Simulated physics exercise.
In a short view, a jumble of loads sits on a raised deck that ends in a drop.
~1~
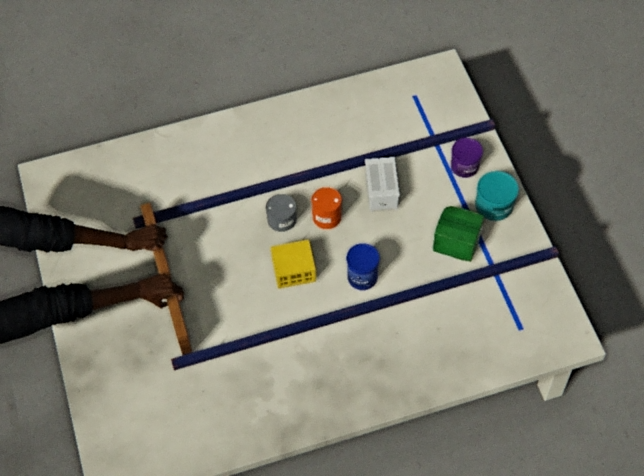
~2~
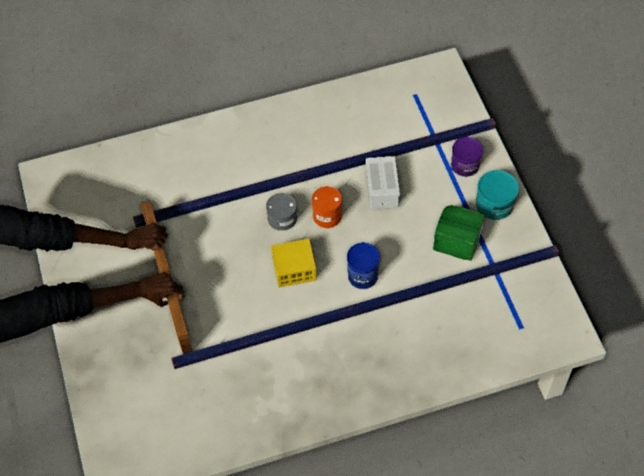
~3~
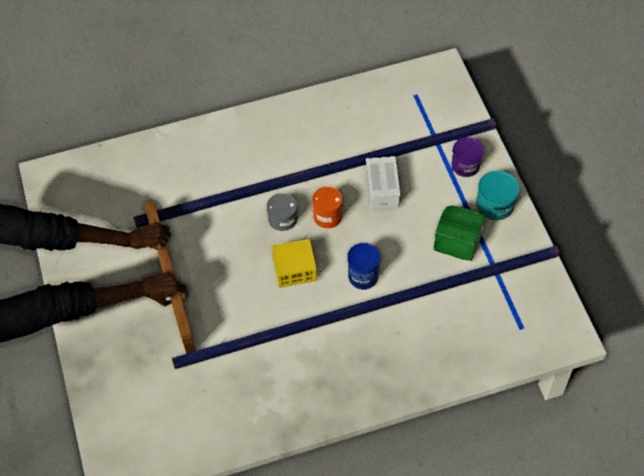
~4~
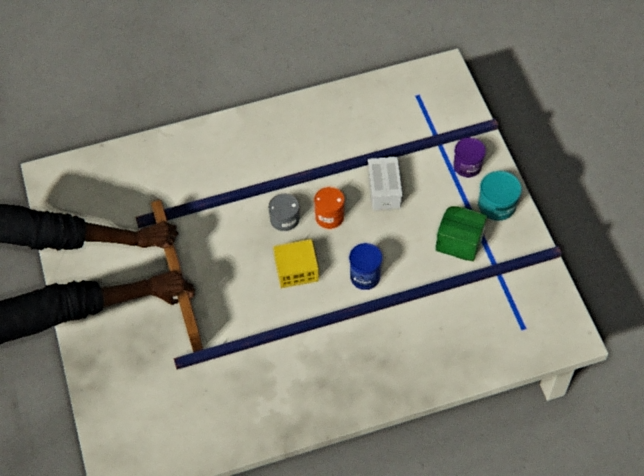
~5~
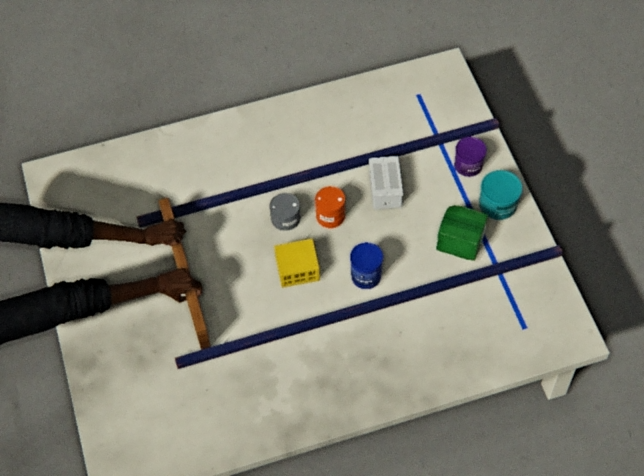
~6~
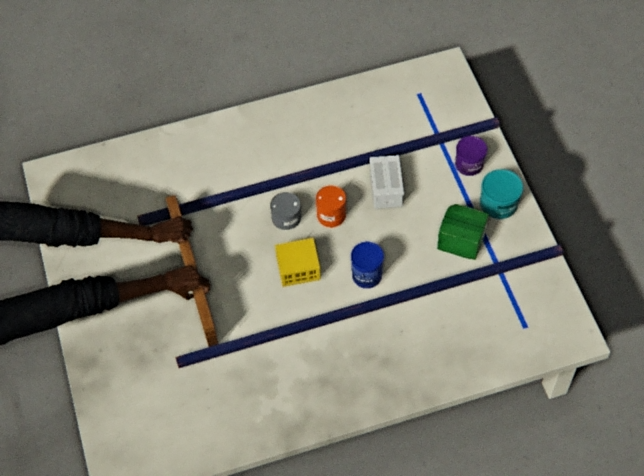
The clip shows two hands gripping a wooden plank between dark rails on a pale table, first holding nearly still, then sliding it slightly right toward colourful containers and boxes, which stay almost unmoved near a blue line.
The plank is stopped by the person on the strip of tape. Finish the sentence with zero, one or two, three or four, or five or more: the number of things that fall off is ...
The number of things that fall off is one or two.
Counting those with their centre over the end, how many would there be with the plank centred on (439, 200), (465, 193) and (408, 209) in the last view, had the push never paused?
That makes 0, 1, 0.
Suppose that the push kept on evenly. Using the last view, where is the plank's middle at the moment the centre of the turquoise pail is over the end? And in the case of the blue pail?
The middle is at (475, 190) when it's the turquoise pail, and at (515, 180) when it's the blue pail.
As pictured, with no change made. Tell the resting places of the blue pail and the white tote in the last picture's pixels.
In the last picture the first middle sits at (504, 231) and the other at (495, 151).
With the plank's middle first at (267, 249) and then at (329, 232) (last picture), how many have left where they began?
First 0, then 3.
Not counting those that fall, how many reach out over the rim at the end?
Looks like 2 of them.
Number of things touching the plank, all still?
In contact: 4.
Soon after, none off yet; turquoise pail at rest near (501, 195); purple pail at rest near (470, 156); green parcel at rest near (463, 232).
After that, none off yet; turquoise pail at rest near (501, 195); purple pail moving near (473, 156); green parcel displaced about its own width near (487, 227).
In the end, the number that fall off is one or two; gone, purple pail.
